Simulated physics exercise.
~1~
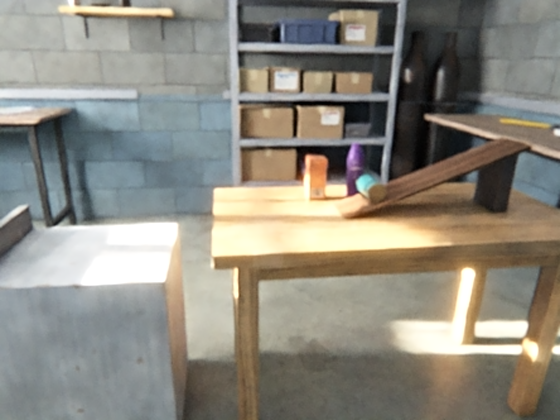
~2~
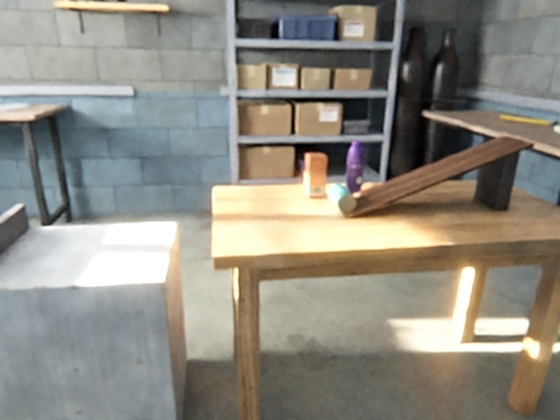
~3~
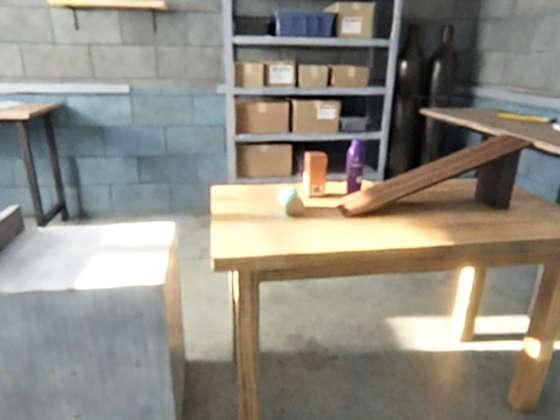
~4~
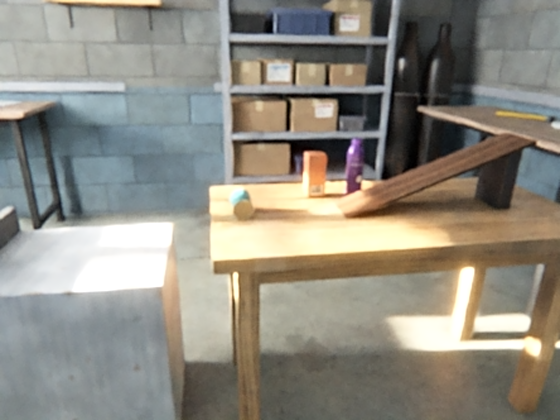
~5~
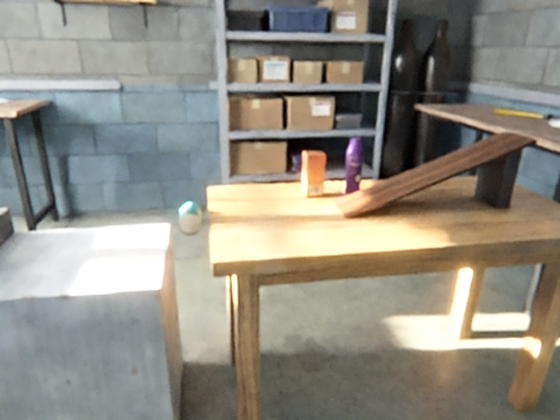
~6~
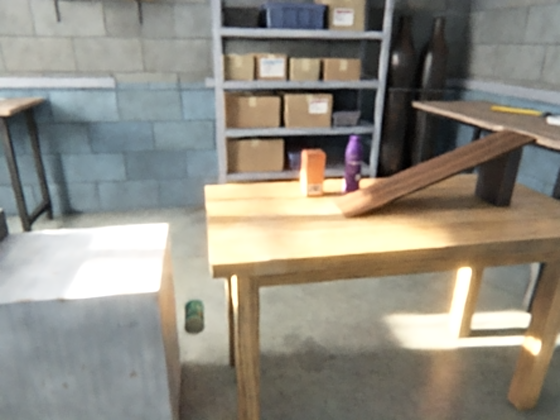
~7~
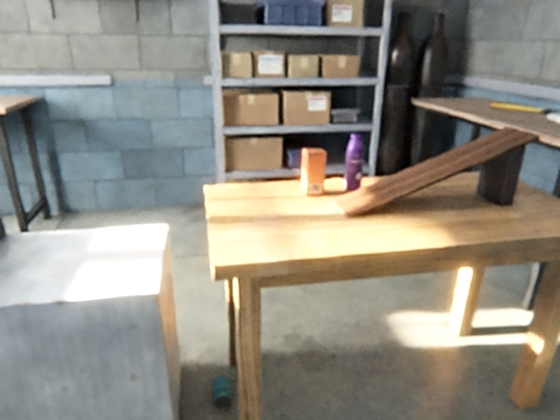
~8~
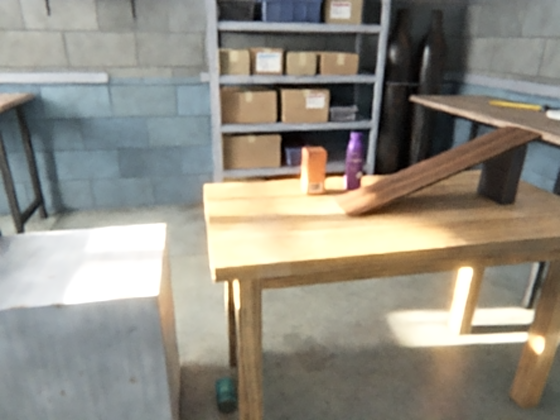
A wooden table held a ramp, a purple bottle and an orange carton as a turquoise tin rolled left off the ramp, crossed the tabletop and dropped into the gap before the gray cabinet, ending on the floor while the others stayed put.
